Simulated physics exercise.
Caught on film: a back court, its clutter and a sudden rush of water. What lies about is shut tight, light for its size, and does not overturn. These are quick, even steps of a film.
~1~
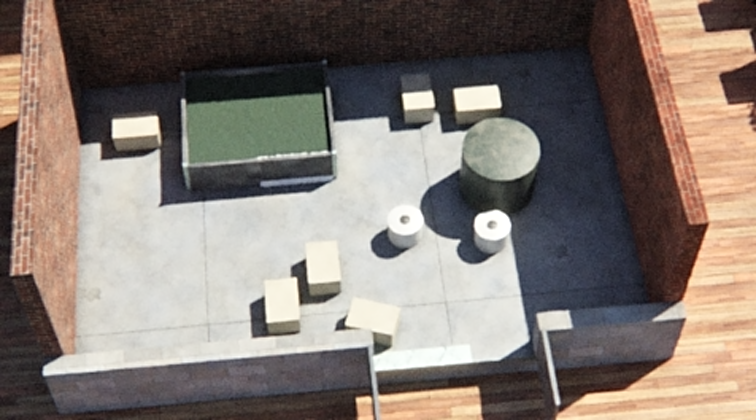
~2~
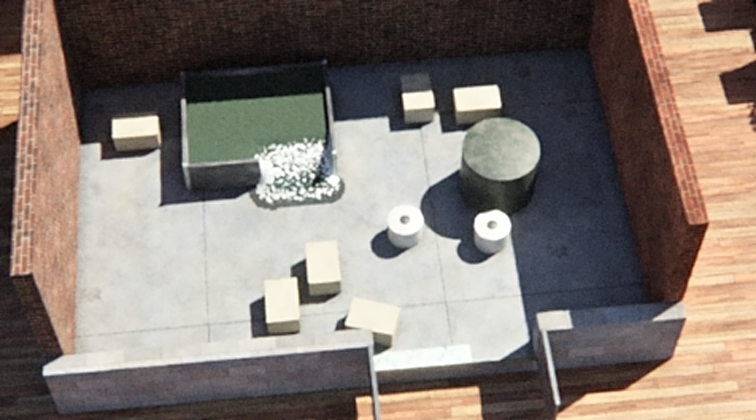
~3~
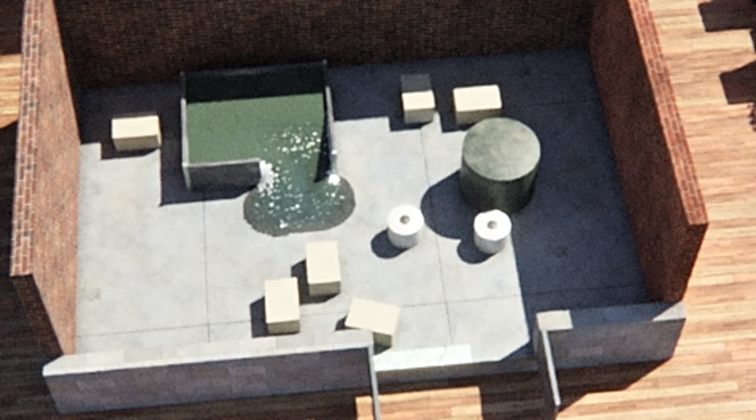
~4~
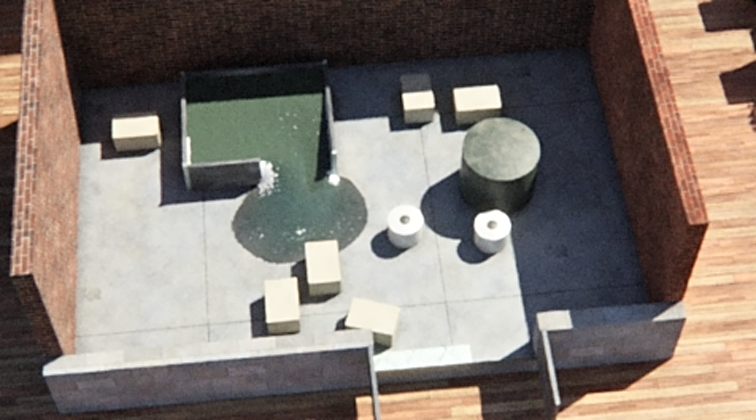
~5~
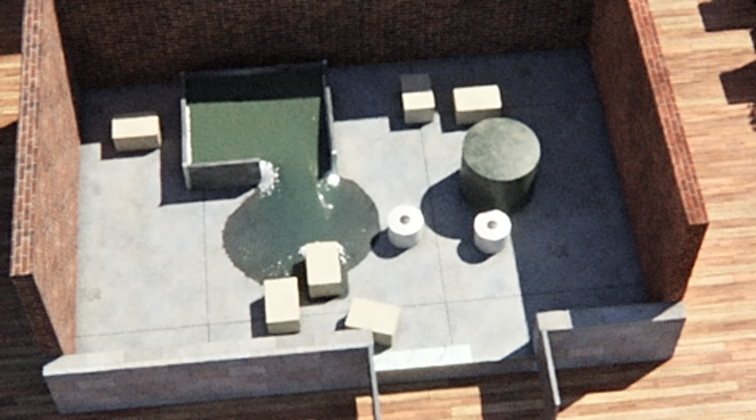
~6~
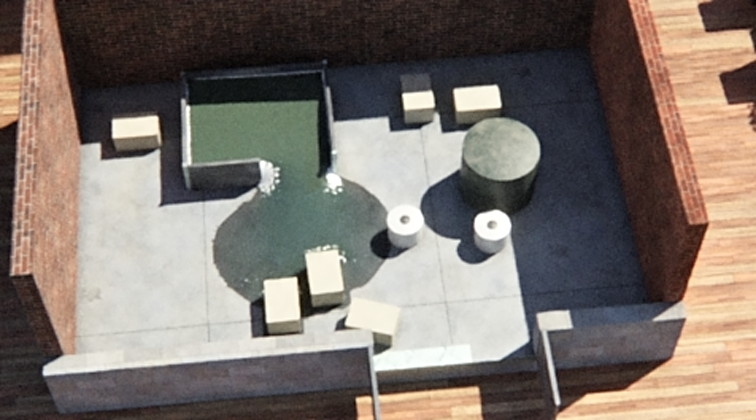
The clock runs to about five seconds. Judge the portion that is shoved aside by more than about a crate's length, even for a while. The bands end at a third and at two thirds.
Share: One to two thirds.
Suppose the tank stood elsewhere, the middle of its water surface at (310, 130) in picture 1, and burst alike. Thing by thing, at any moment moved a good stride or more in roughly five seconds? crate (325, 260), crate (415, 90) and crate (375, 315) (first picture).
In that order: Yes, under that, that far or more.
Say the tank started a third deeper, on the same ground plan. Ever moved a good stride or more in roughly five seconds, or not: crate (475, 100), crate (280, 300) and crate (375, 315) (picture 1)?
One after the other: Under that, pushed that far, moved that far.
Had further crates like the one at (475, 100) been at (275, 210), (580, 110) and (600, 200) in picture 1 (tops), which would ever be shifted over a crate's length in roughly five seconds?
As listed: Shifted that much, never so far, not that far.
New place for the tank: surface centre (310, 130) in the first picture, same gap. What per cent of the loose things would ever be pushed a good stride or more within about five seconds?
Near 50 in a hundred.
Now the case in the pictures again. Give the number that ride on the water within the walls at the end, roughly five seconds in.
I count 2.
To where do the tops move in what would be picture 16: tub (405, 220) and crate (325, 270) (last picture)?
Around (464, 237) and (329, 320).
A moment on, 1 of 8 are well off their spots; 0 afloat.
Next, 3 of 8 are well off their spots; 3 afloat.
Later, 4 of 8 are well off their spots; 2 afloat.
In the end, 4 of 8 are well off their spots, and 4 have been at some point; 2 afloat.
